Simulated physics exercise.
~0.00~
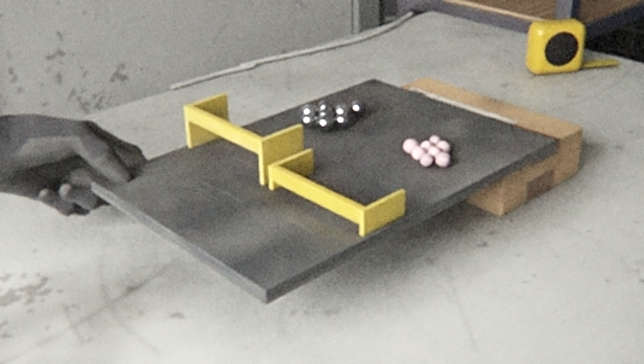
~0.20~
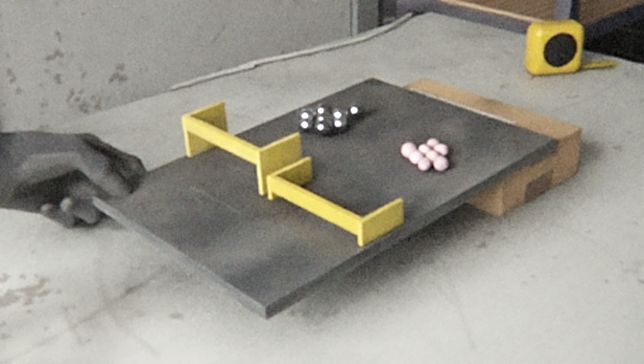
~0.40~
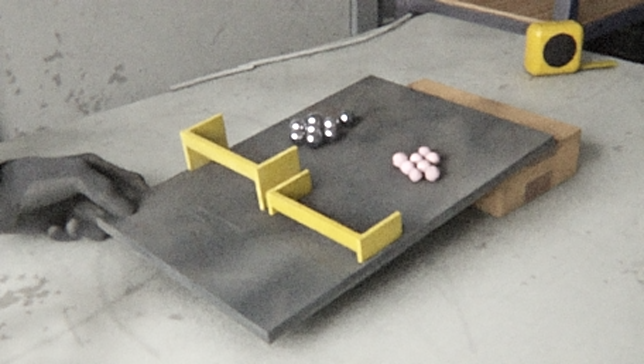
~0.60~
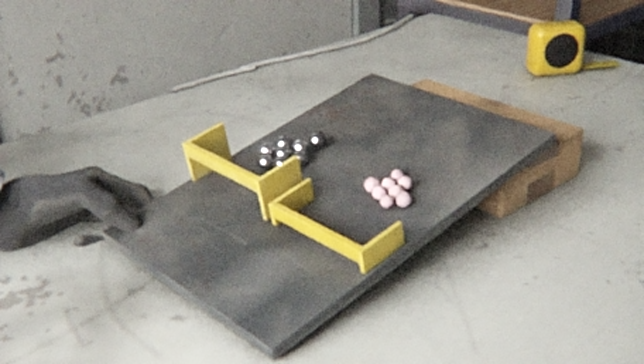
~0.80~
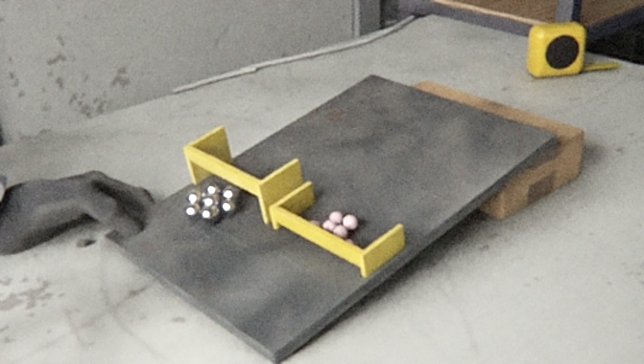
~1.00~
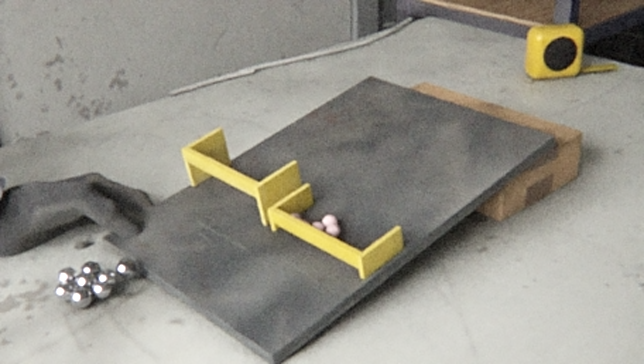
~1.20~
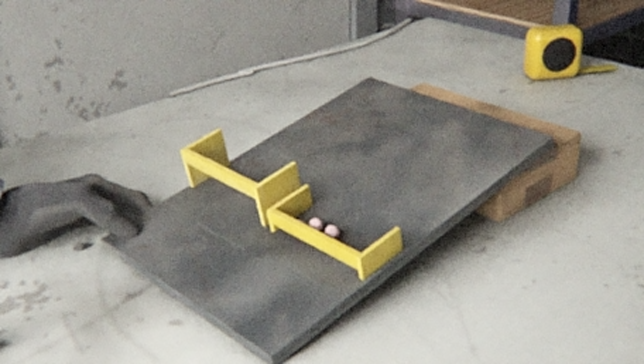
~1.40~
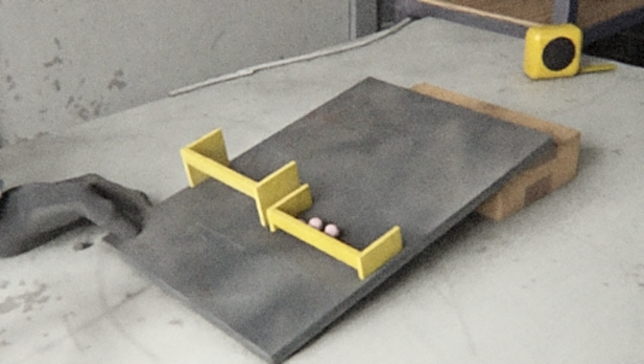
The clip opens on a dark board resting on a wooden block, its left end held by a hand, with two yellow bars fixed across it and a yellow tape measure behind. Farther up the slope sit a cluster of shiny metallic balls and a cluster of pink ones. As the hand lowers its end to the counter, the board tilts more steeply and both clusters start moving down to the left. The metallic balls pass under the far bar, roll off the board and leave the view. The pink balls reach the near bar and stay gathered behind it.
